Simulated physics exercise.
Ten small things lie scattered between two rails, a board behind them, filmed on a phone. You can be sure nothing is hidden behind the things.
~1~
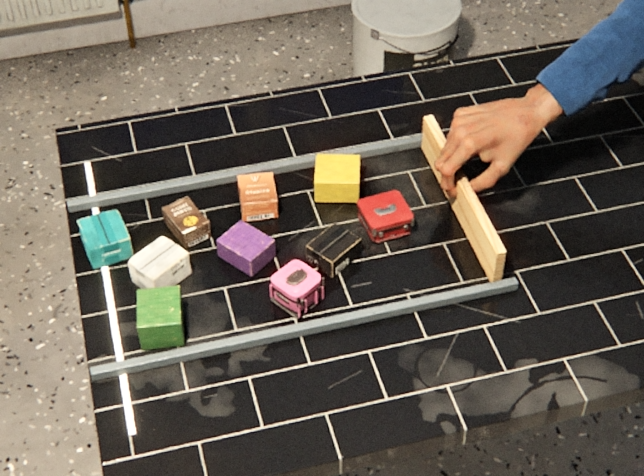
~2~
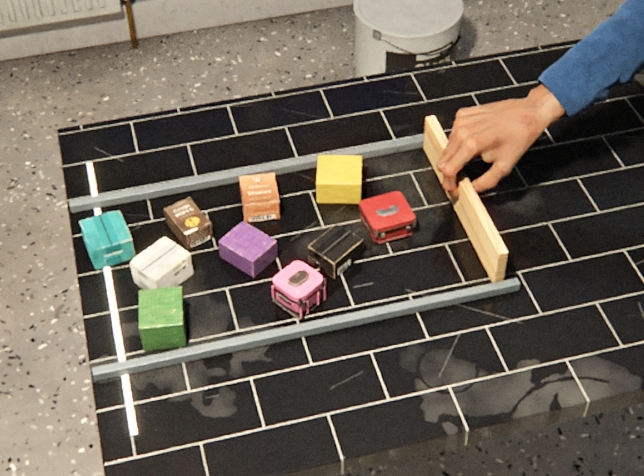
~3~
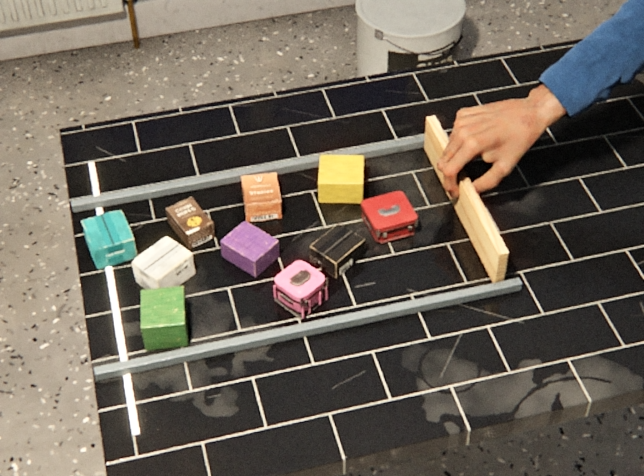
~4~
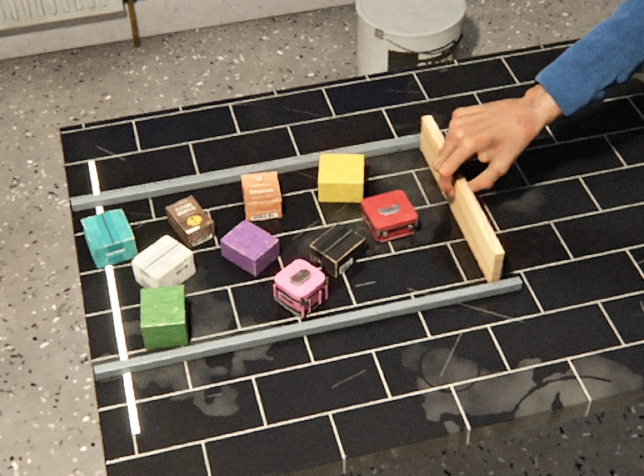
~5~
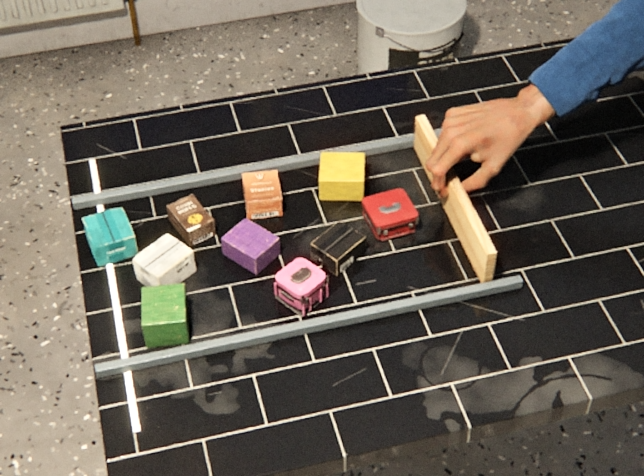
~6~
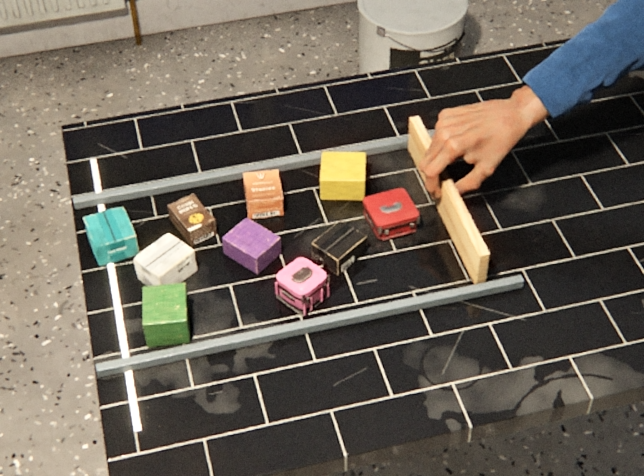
A hand in a blue sleeve held a wooden board upright behind scattered colourful boxes and blocks, then slid it slightly left between two rails, while the small things stayed where they were.
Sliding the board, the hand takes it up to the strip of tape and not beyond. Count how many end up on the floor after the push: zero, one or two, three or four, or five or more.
Five or more.
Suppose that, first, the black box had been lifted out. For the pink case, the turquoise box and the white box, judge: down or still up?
Pink case: Still there. Turquoise box: Over the edge. White box: Over the edge.
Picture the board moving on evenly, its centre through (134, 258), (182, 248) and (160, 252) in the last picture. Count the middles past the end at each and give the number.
Over the end: 6, 3, 3.
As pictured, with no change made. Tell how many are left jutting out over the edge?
The answer comes to 4.
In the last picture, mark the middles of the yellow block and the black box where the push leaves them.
In order, first (81, 229), then (97, 304).
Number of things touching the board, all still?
In total, 4.
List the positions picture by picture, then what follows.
Turquoise box (106, 239); green block (161, 318); white box (160, 267); board (461, 195); tape (107, 282), in the first picture.
Green block (163, 319); red case (387, 219), in the second picture.
White box (164, 267); board (463, 196), in the third picture.
Turquoise box (110, 238); purple block (250, 248), in the fourth picture.
Green block (165, 316); brown box (191, 220), in the fifth picture.
Turquoise box (111, 236); green block (166, 315); white box (166, 264); board (446, 197); tape (113, 279), in the sixth picture.
A little later, none off yet; turquoise box at rest near (111, 236); green block at rest near (166, 315); white box at rest near (166, 264).
Next, none off yet; turquoise box at rest near (109, 236); green block at rest near (166, 315); white box shifted a little near (141, 267).
Later still, two off so far; turquoise box fallen; green block shifted about its own width near (114, 327); white box on its side near (58, 339).
When it is over, the number that fall off is five or more; down, orange box, purple block, brown box, white box, green block and turquoise box.
